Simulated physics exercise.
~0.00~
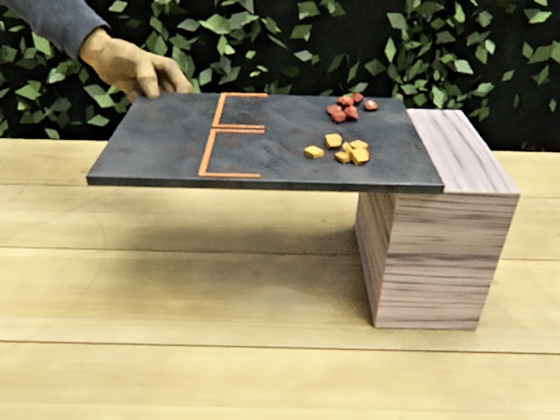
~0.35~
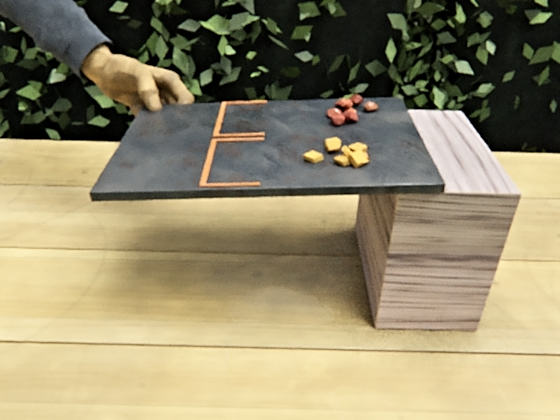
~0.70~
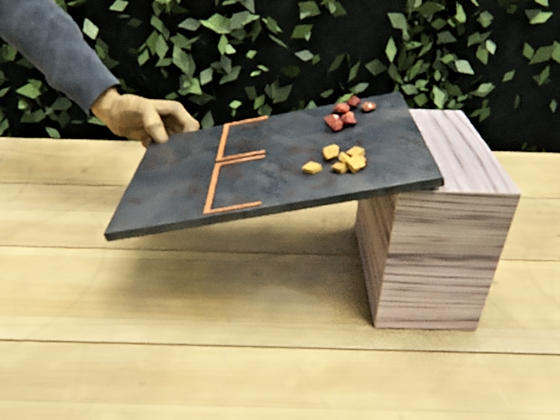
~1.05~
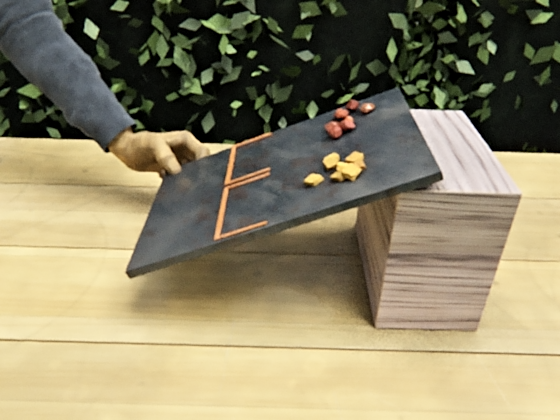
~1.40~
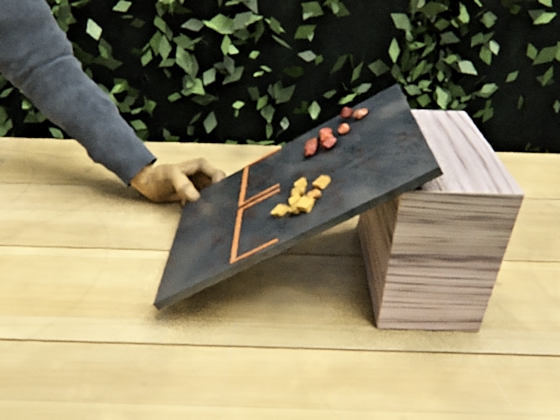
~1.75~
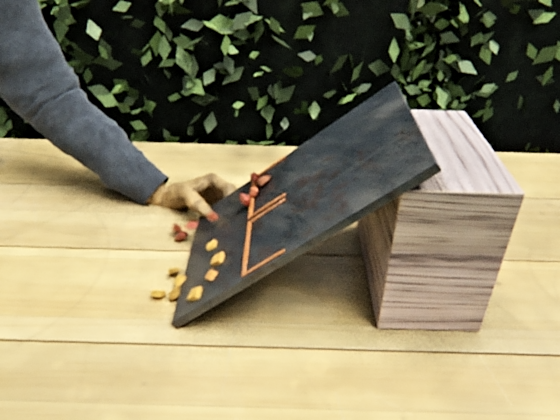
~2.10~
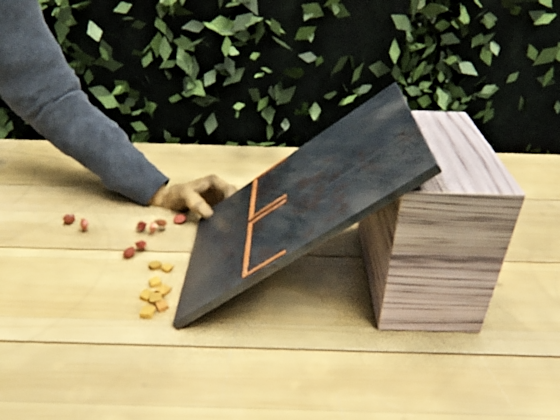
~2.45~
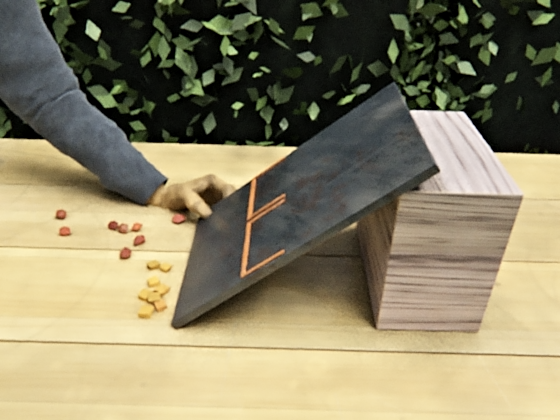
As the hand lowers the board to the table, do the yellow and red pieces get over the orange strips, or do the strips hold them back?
Both groups get over the strips. The yellow pieces and the red pieces all slide past them and end up on the table to the left of the board.
